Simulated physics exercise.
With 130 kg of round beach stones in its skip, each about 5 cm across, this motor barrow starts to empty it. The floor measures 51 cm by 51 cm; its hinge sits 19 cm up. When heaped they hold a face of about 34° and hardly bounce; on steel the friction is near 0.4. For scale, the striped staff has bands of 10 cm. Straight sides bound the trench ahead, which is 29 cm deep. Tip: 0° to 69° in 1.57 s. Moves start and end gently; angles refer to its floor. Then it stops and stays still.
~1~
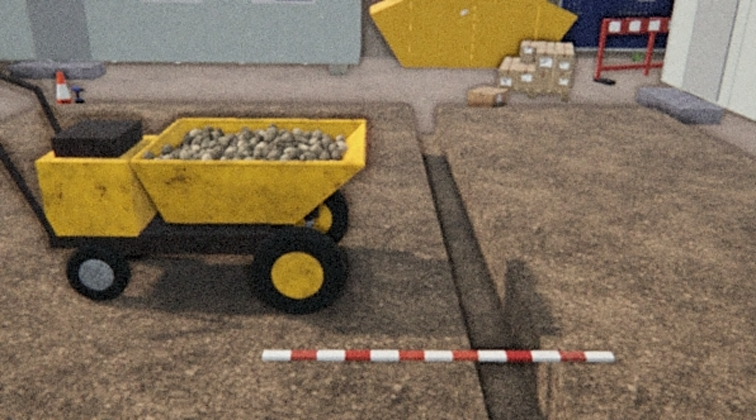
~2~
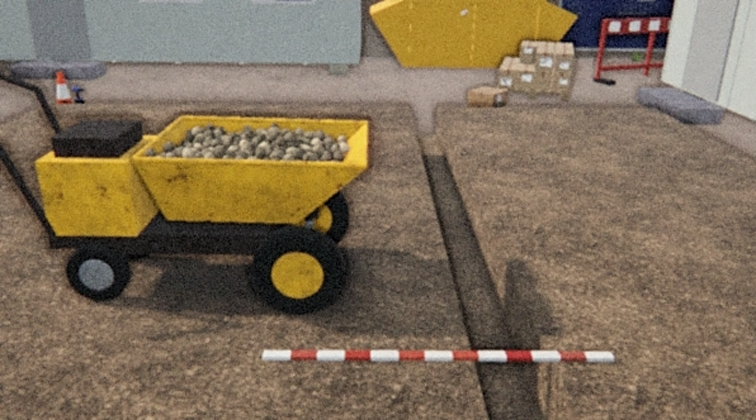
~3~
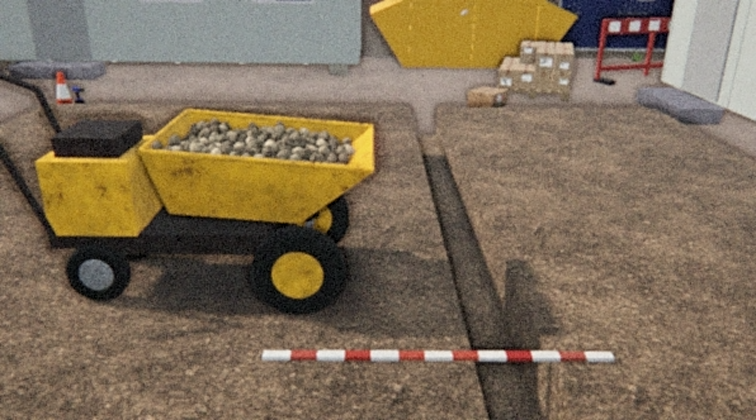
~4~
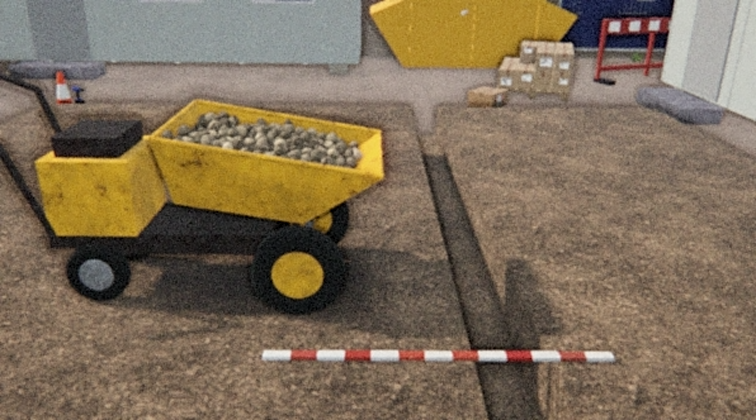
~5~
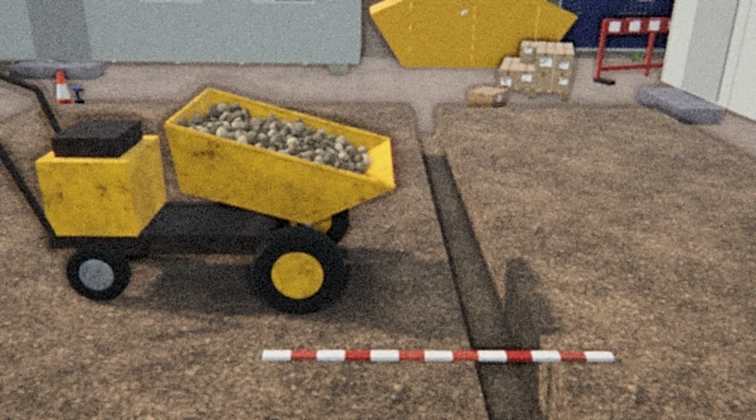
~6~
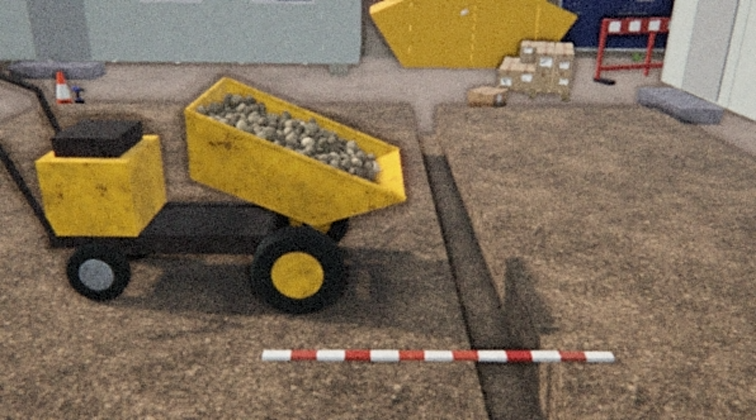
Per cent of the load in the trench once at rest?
About 86 %.
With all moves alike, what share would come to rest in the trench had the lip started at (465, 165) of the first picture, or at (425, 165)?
I'd say some 20 per cent and some 65 per cent.
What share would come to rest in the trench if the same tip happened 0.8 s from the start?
That would give about 85 percent.
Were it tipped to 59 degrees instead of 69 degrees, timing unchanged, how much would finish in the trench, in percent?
Close to 95 per cent then.
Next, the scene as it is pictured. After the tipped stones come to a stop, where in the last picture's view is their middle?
In the last view, about (478, 313).
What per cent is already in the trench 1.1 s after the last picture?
Close to 60 per cent has got there by then.
Then, 0.6 s after the last picture the floor is at 58°, 97 % in the skip, 3 % short of the trench; the foremost stones are at (454, 256).
Then, 1.1 s after the last picture the floor is at 69°, 26 % in the skip, 11 % short of the trench, 62 % in the trench; the foremost stones are at (514, 299).
Then, 1.4 s after the last picture the floor is at 69°, 6 % in the skip, 12 % short of the trench, 81 % in the trench; the foremost stones are at (520, 280).
Then, 3.4 s after the last picture the floor is at 69°, 1 % in the skip, 13 % short of the trench, 86 % in the trench; the foremost stones are at (515, 275).
